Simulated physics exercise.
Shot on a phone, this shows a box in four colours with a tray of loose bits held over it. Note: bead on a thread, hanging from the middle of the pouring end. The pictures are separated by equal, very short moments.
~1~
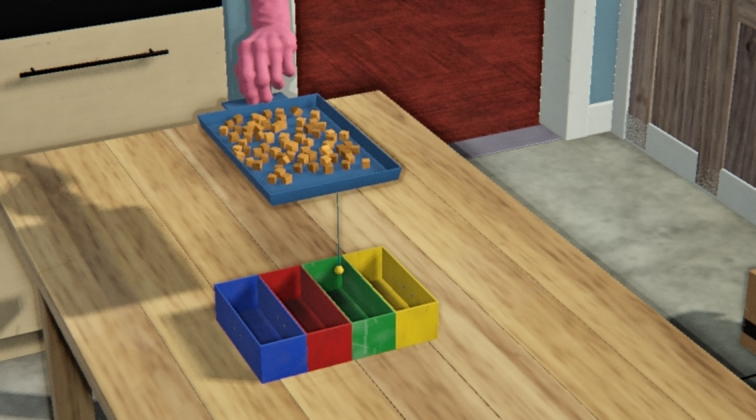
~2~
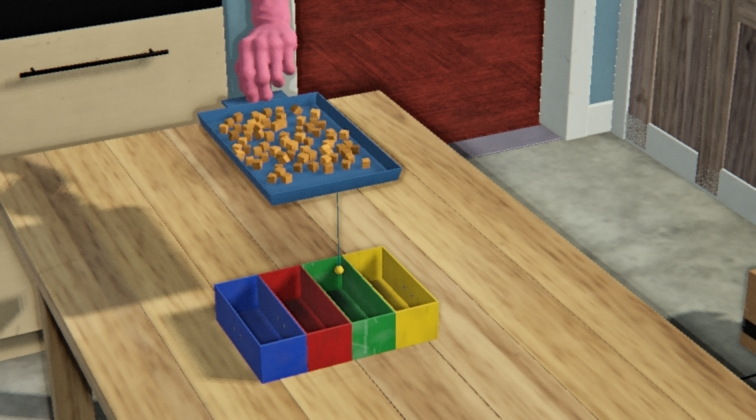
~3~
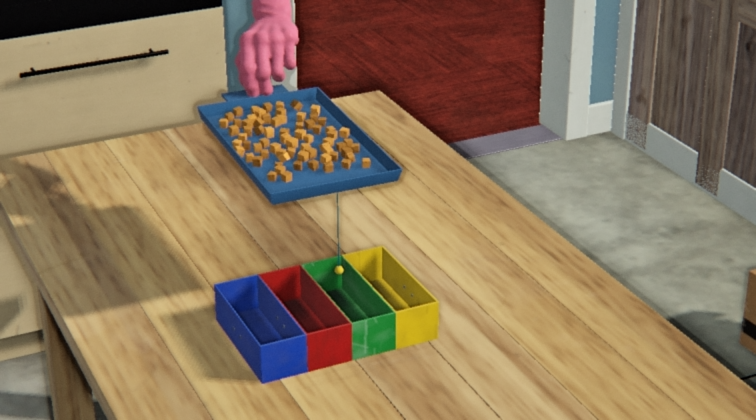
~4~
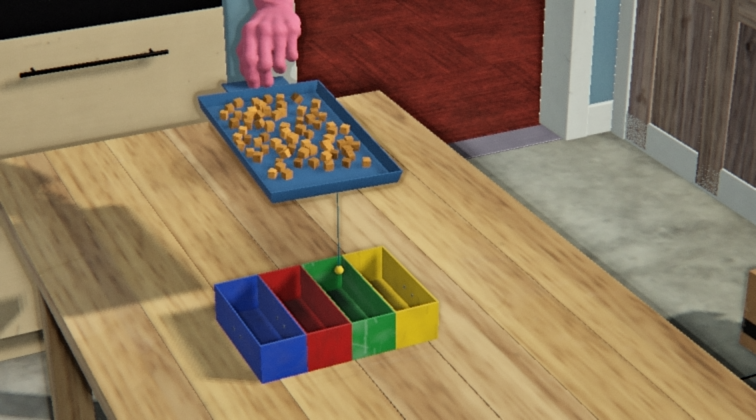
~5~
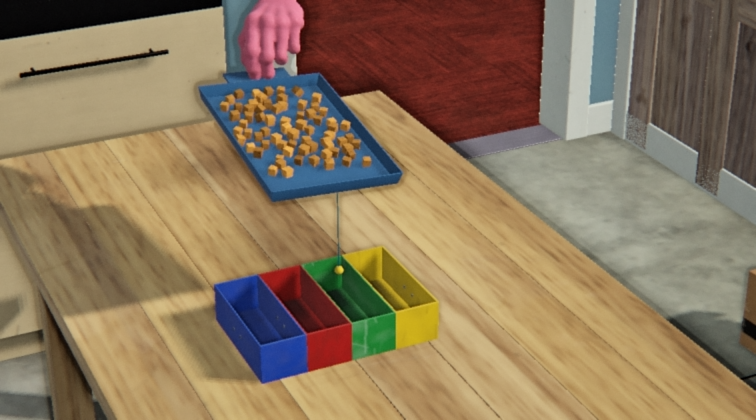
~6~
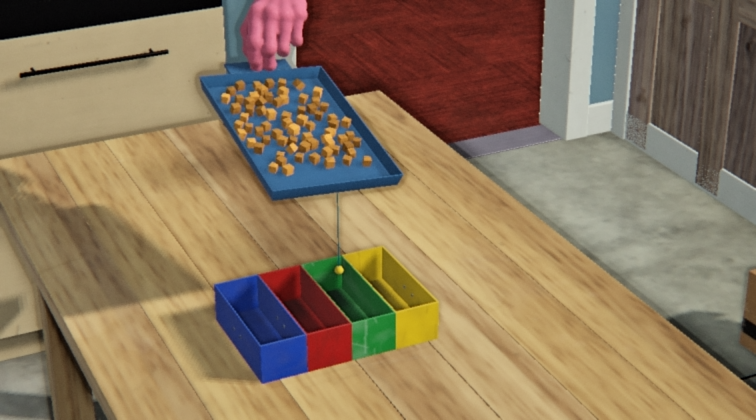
In a room with a cream drawer front, a dark red door and a pale grey floor, a wooden table is seen from above at an angle. A pink hand holds a blue tray of small orange-brown cubes above an open box with blue, red, green and yellow cells, a yellow bead hanging between them. The hand slowly raises the tray's far end, tilting it slightly, while the camera stays still.
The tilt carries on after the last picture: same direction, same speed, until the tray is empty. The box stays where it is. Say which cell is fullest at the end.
The yellow cell is fullest at the end.
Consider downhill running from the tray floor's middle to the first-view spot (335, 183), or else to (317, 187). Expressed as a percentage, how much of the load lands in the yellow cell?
In turn, 30 percent and then 10 percent.
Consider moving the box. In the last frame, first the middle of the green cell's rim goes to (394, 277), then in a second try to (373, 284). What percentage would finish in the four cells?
First placement near 100 percent, second near 90 percent.
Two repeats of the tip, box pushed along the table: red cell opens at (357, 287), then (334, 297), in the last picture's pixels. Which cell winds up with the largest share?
You'd see that green cell win the first time and the cell in yellow win the second.
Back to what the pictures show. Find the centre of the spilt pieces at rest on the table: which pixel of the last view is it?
Centre at rest: About (481, 312).
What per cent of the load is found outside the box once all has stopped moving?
That works out to something like 30 per cent.
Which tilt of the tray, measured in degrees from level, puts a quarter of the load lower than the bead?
Somewhere near 105°.
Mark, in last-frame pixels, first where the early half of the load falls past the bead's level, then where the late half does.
Near (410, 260) to start, and near (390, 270) afterwards.
Just after the last frame, tray tipped steeply; almost all on the tray; just a few falling or outside the box.
A moment on, tray tipped right over; the larger part on the tray; about a tenth in the yellow cell; just a few in the green cell; about a tenth falling or outside the box.
Further on, tray tipped past a quarter turn; roughly half in the yellow cell; about a tenth in the green cell; just a few in the red cell; roughly a third falling or outside the box.
When it is over, tray tipped past a quarter turn; roughly half in the yellow cell; about a tenth in the green cell; just a few in the red cell; not one in the blue cell; roughly a third outside the box.
